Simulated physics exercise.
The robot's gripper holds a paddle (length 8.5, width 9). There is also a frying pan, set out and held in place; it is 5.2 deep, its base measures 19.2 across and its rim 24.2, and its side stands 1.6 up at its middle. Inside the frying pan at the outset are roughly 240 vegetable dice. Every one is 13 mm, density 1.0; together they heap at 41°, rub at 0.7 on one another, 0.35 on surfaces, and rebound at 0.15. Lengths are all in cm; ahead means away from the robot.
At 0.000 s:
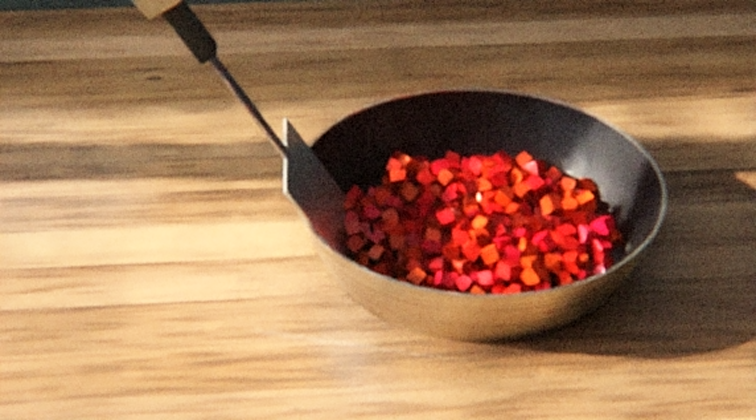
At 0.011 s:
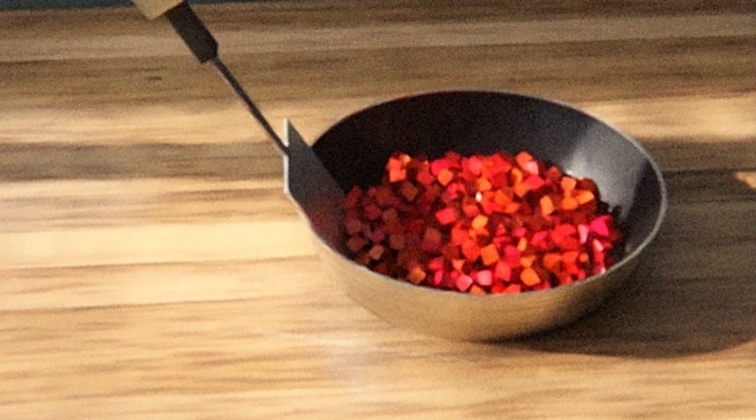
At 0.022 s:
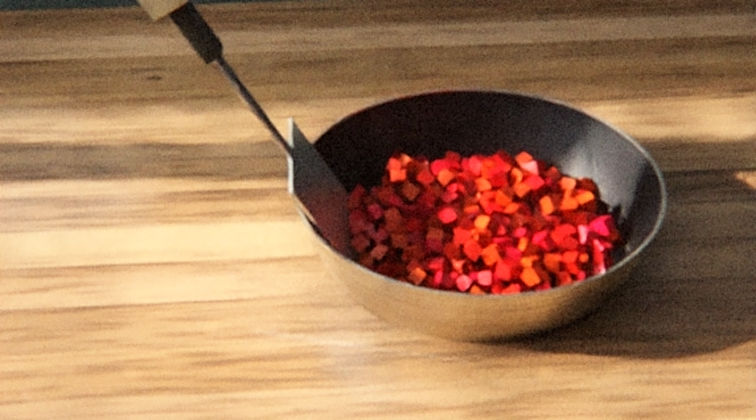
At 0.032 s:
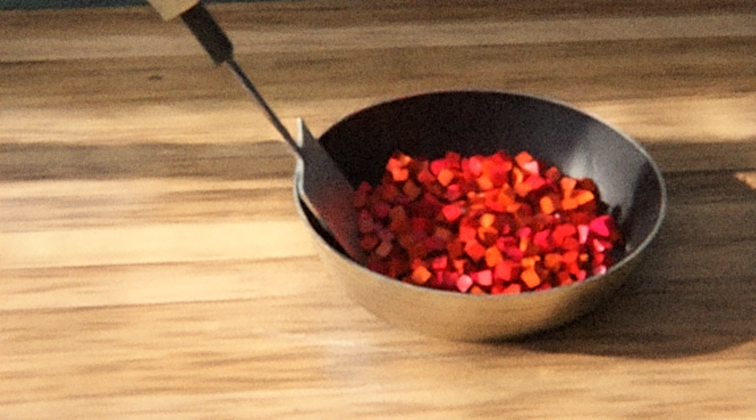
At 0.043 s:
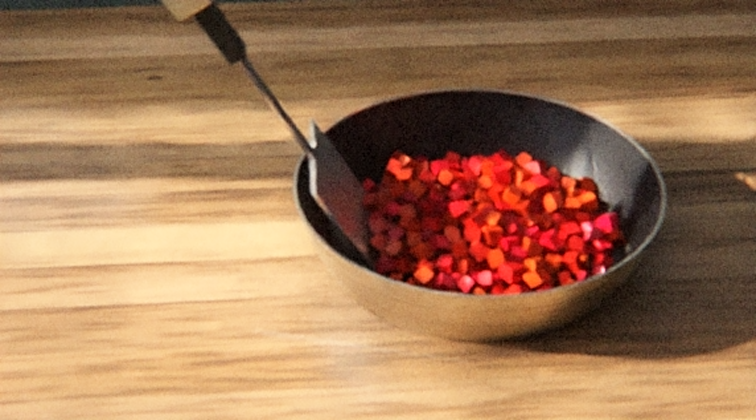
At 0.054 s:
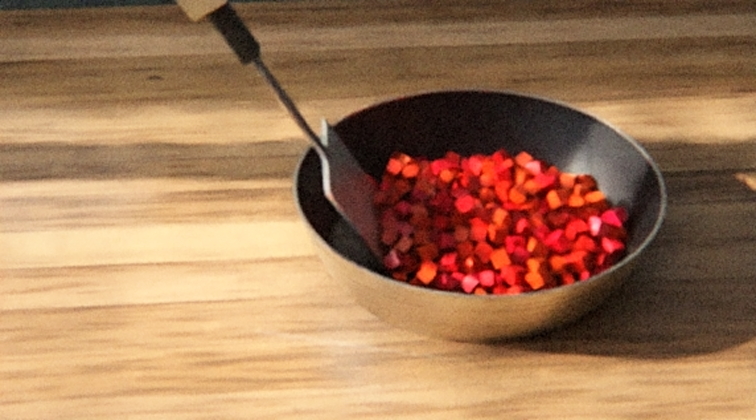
A paddle with a dark-collared handle slides slowly right inside a round pan, nudging a heap of red and orange cubes.
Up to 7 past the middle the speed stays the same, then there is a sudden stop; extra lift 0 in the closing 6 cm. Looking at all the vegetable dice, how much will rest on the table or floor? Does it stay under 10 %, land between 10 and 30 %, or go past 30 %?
It stays under 10 %.
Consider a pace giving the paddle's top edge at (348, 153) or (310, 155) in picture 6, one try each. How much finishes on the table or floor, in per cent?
About 15 and 0 percent.
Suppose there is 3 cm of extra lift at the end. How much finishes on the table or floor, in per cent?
It comes to around 10 percent.
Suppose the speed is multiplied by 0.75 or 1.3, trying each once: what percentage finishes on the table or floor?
First try around 5 %, second try around 10 %.
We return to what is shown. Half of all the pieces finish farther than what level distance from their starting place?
Somewhere near 6 centimetres, I reckon.
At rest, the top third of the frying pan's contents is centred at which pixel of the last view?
Around (616, 191).
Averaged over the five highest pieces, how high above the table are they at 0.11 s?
Roughly 5 cm above the table.
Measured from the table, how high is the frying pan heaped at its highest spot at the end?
Height at rest: Roughly 7.0 cm.
After 0.11 s, sloping 60°, highest piece 6 above the table; 236 in the frying pan.
After 0.17 s, sloping 60°, highest piece 7 above the table; 234 in the frying pan, 2 on the blade or in flight.
After 0.40 s, sloping 60°, highest piece 7 above the table; 223 in the frying pan, 13 on the table or floor.
After 1.45 s, sloping 60°, highest piece 7 above the table; 223 in the frying pan, 13 on the table or floor.
In the end, 223 in the frying pan, 13 on the table or floor. That is 6 % on the table or floor.
